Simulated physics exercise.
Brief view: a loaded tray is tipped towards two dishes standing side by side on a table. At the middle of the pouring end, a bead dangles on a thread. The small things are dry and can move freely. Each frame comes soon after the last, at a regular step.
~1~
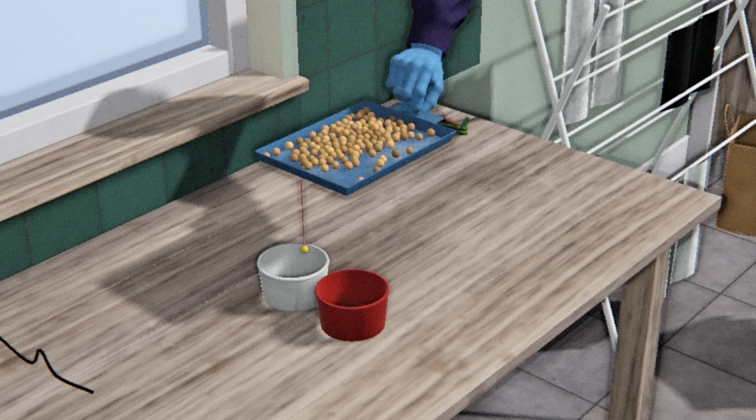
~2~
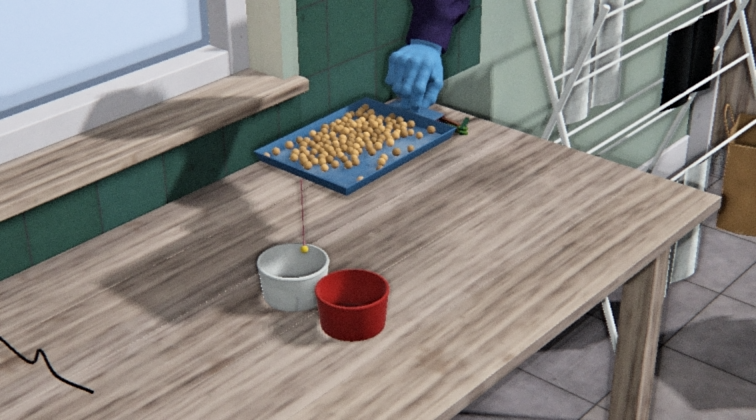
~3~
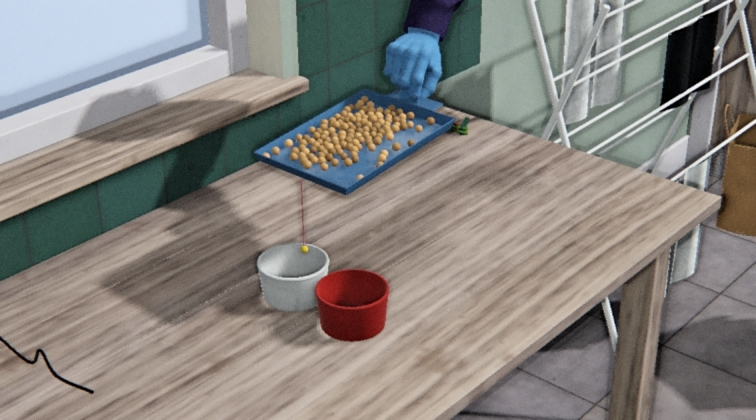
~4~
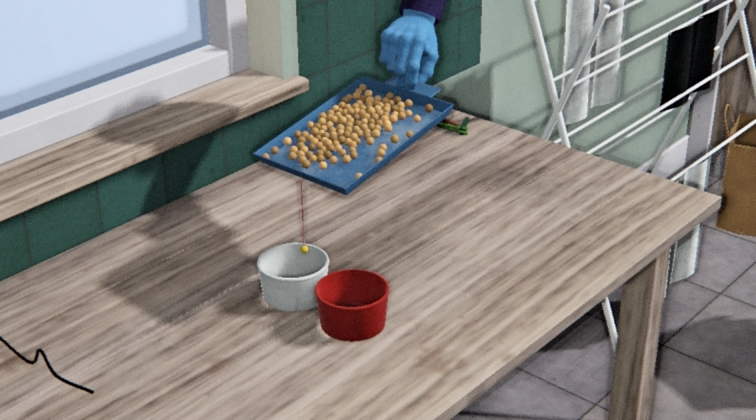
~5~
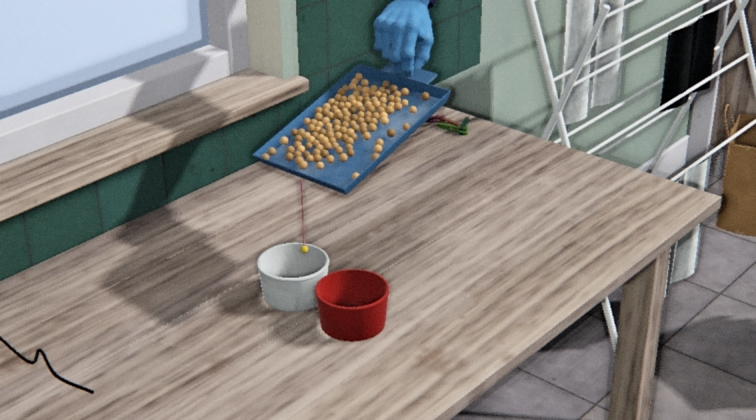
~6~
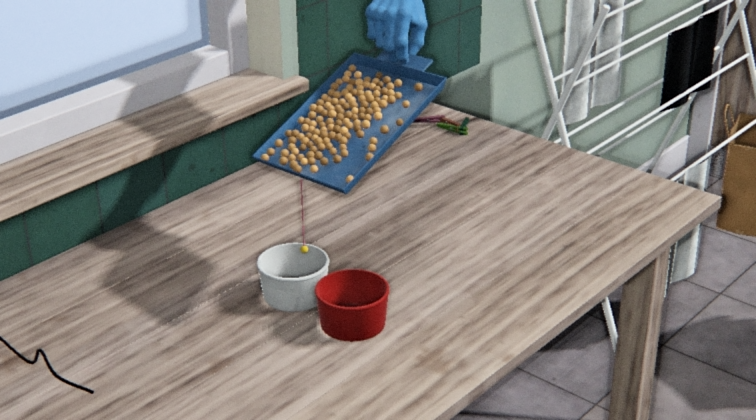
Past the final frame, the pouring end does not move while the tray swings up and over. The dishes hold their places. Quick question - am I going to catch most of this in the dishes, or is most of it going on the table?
Most never reaches the dishes.
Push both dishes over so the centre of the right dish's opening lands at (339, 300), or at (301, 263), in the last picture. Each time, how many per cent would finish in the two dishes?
The first position comes out at 50 per cent, the other at 20 per cent.
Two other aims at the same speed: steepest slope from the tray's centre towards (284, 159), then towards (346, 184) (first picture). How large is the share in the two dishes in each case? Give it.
About 10 % and about 80 %.
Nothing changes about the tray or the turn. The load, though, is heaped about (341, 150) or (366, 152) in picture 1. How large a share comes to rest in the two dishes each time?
Close to 20 in a hundred, then close to 20 in a hundred.
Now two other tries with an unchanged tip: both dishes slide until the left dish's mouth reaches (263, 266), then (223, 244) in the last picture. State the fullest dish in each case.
First try, the leftmost dish; second try, the rightmost dish.
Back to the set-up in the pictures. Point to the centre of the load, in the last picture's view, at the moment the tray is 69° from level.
Its middle sits at about pixel (279, 185).
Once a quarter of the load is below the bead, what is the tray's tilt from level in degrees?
I'd say close to 70 degrees.
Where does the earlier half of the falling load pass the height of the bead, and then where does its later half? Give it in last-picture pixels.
(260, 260) for the early half, (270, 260) for the late half.
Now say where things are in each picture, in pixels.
In the first picture, corners of the pouring end at (261, 151) and (346, 185), level; middle of the load at (351, 139), round wooden beads; left dish at (269, 288); right dish at (328, 317); bead on its thread at (304, 249).
In the second picture, corners of the pouring end at (261, 151) and (346, 185), level; middle of the load at (351, 138).
In the third picture, corners of the pouring end at (260, 151) and (346, 185), tipped barely, level across its low end; middle of the load at (350, 133).
In the fourth picture, corners of the pouring end at (259, 152) and (345, 185), tipped a little, level across its low end; middle of the load at (349, 126), a small part on the move.
In the fifth picture, corners of the pouring end at (259, 153) and (344, 185), tipped clearly, level across its low end; middle of the load at (346, 120), a small part on the move.
In the sixth picture, corners of the pouring end at (258, 154) and (343, 186), tipped clearly, level across its low end; middle of the load at (340, 118), nearly all on the move; left dish at (269, 288); right dish at (328, 317).
Soon, tray tipped steeply; about half on the tray; a stray few in the left dish; a small part outside both; about a third in the air.
A while on, tray tipped past a quarter turn; a stray few in the right dish; about a quarter in the left dish; most outside both; a stray few in the air.
Towards the end, tray tipped past a quarter turn; a stray few in the right dish; about a quarter in the left dish; most outside both.
Finally, tray tipped past a quarter turn; a stray few in the right dish; about a quarter in the left dish; most outside both.
